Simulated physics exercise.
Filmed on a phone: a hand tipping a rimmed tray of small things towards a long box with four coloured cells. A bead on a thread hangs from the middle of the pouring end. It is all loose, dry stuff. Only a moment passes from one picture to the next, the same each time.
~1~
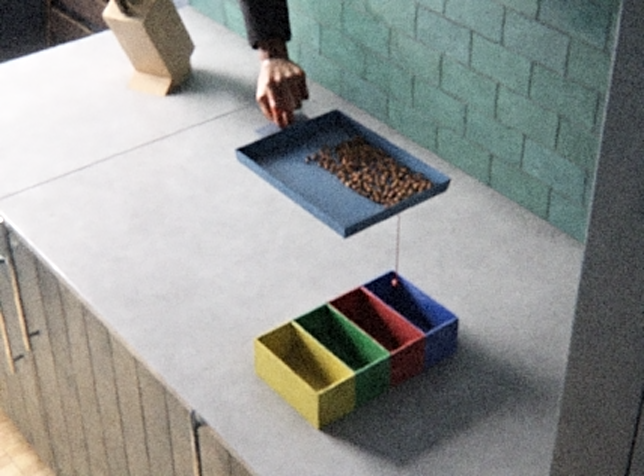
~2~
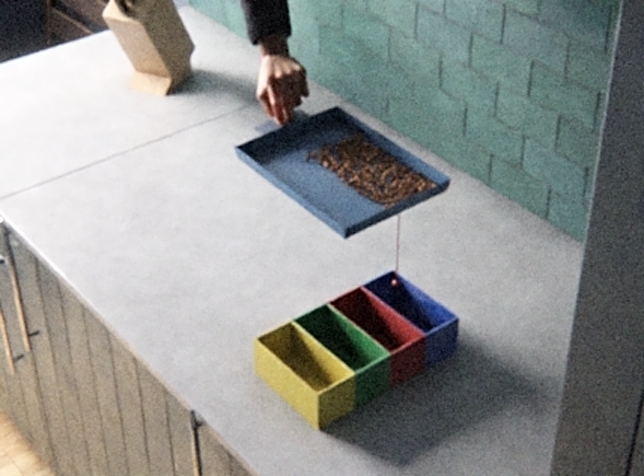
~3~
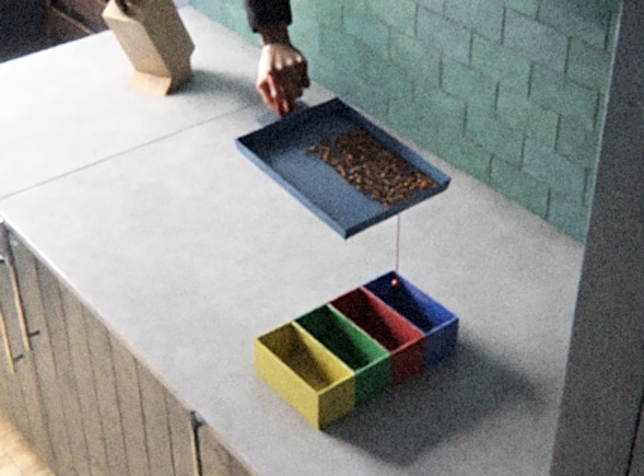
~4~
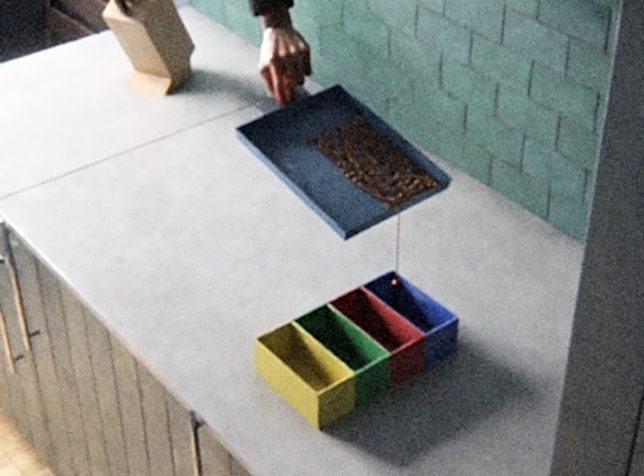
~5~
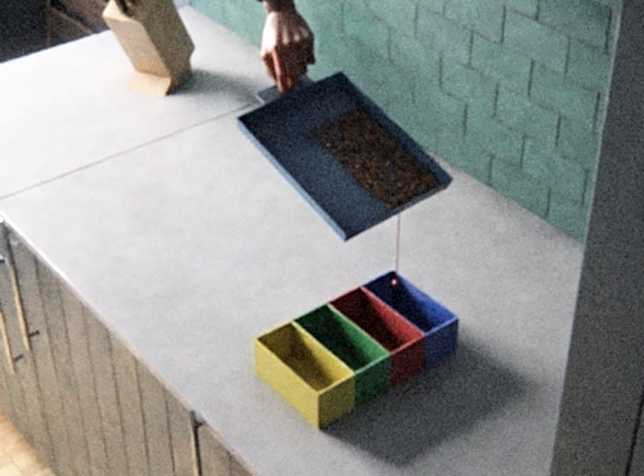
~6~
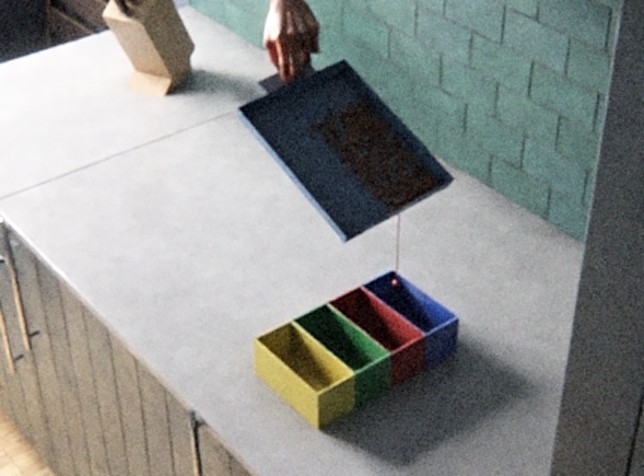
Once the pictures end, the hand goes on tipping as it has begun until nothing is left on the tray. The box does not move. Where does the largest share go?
The red one ends fullest.
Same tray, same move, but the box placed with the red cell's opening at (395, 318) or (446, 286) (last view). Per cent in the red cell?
The first gives 40 %, the second 0 %.
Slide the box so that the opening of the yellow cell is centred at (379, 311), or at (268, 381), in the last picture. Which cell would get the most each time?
At the first place that yellow cell, at the second the cell in blue.
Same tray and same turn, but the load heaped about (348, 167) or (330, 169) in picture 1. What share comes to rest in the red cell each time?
In turn 50 and 60 in a hundred.
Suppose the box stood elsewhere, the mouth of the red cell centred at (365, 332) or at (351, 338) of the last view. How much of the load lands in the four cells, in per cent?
The first gives 90 %, the second 70 %.
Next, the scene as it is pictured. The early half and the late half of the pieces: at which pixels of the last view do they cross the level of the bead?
At about (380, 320), then at (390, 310).
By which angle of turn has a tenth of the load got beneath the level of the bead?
At some 100 degrees.
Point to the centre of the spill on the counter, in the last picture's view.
Near (490, 358).
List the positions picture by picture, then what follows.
Corners of the pouring end near (345, 226) and (447, 179), level; middle of the load near (374, 173), cereal balls; bead on its thread near (396, 284); yellow cell near (336, 398); green cell near (372, 378); red cell near (407, 359); blue cell near (441, 340), in the first frame.
Corners of the pouring end near (345, 226) and (448, 179), level; middle of the load near (374, 172), in the second frame.
Corners of the pouring end near (346, 228) and (448, 178), tipped barely, lowest at the left corner; middle of the load near (374, 168), in the third frame.
Corners of the pouring end near (346, 230) and (449, 178), tipped a little, lowest at the left corner; middle of the load near (375, 163), in the fourth frame.
Corners of the pouring end near (347, 232) and (450, 178), tipped clearly, lowest at the left corner; middle of the load near (376, 159), in the fifth frame.
Corners of the pouring end near (347, 234) and (451, 178), tipped clearly, lowest at the left corner; middle of the load near (379, 158), the bulk on the move; yellow cell near (336, 398); green cell near (372, 378); red cell near (407, 359); blue cell near (441, 340), in the sixth frame.
Shortly afterwards, tray tipped steeply; all but a few on the tray; a little falling or outside the box.
Next, tray tipped past a quarter turn; near two thirds on the tray; a little in the red cell; only a few in the green cell; only a few in the yellow cell; only a few in the blue cell; near a quarter falling or outside the box.
Some moments later, tray tipped past a quarter turn; near half in the red cell; near a quarter in the blue cell; near a quarter in the green cell; only a few in the yellow cell; a little falling or outside the box.
In the end, tray tipped past a quarter turn; near half in the red cell; near a quarter in the blue cell; near a quarter in the green cell; only a few in the yellow cell; a little outside the box.
